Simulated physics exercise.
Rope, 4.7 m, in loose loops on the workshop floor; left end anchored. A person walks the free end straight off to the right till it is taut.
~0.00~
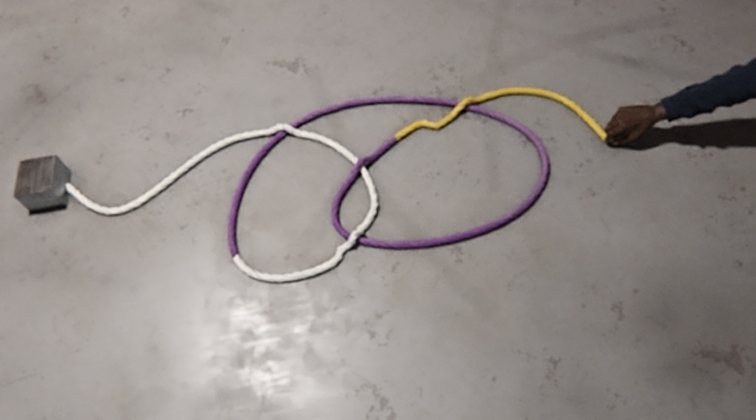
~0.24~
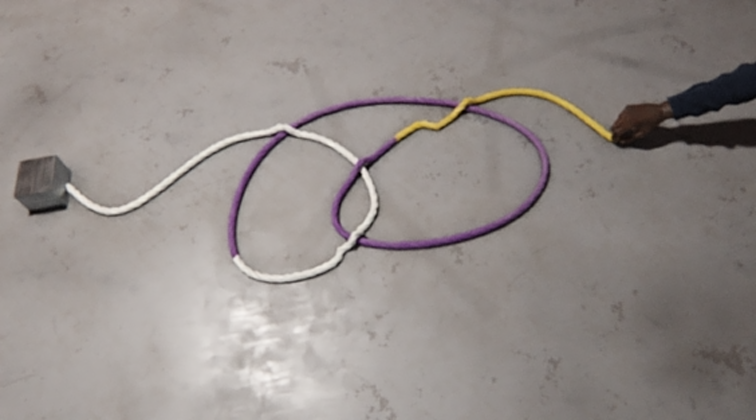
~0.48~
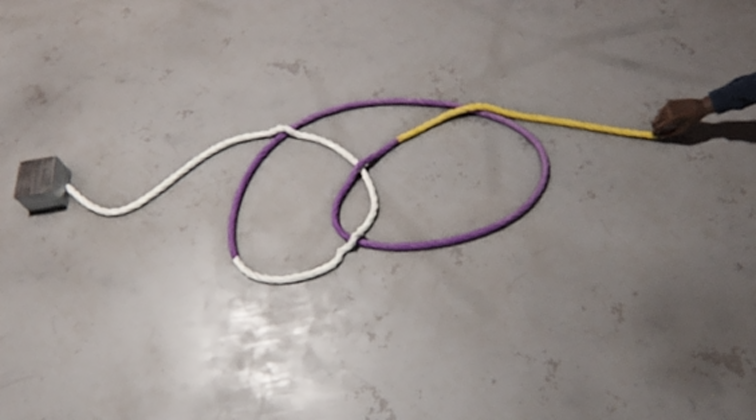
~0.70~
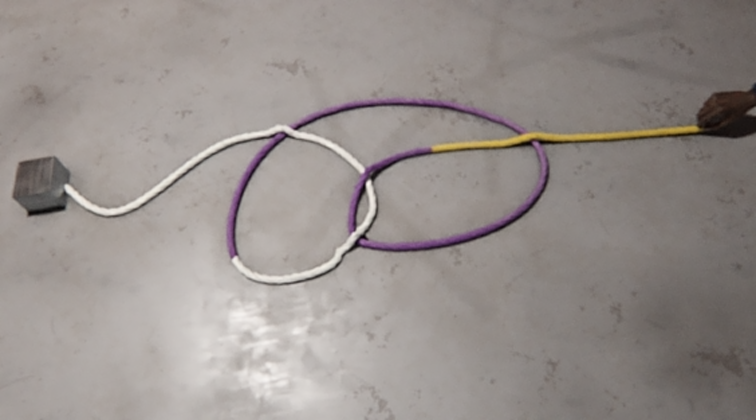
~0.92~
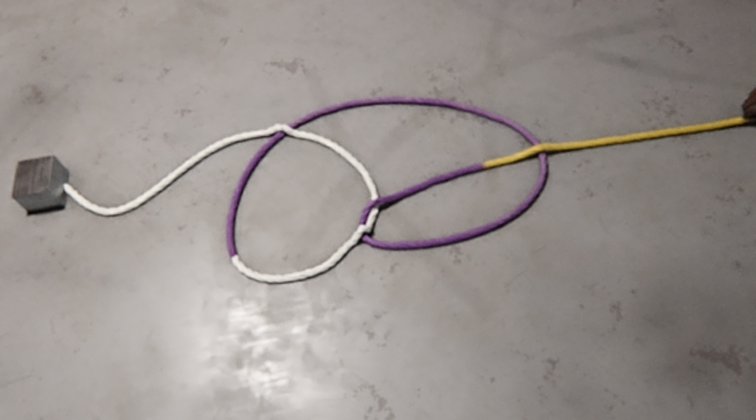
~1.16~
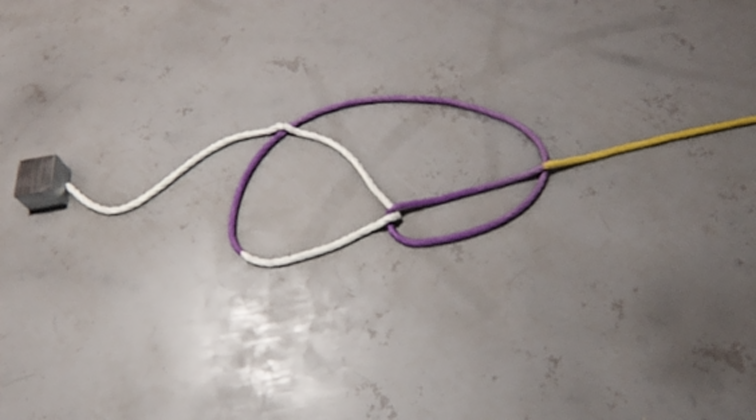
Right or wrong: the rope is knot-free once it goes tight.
Right.
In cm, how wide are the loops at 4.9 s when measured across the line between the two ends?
At that time the loops are roughly 8 cm wide.
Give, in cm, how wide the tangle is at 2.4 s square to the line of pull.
Width: Approx. 34 cm.
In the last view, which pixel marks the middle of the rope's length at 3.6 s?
I'd put it somewhere around (486, 133).
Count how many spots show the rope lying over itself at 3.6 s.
The count is 3.
At 2.4 s, the ends are 2.8 m apart, loops still 33 cm across.
At 3.6 s, the ends are 3.5 m apart, loops still 7 cm across.
At 4.9 s, the ends are 4.3 m apart, loops still 7 cm across.
At 6.1 s, the ends are 4.7 m apart, and it runs straight.
At 6.4 s, the ends are 4.7 m apart, and it runs straight.
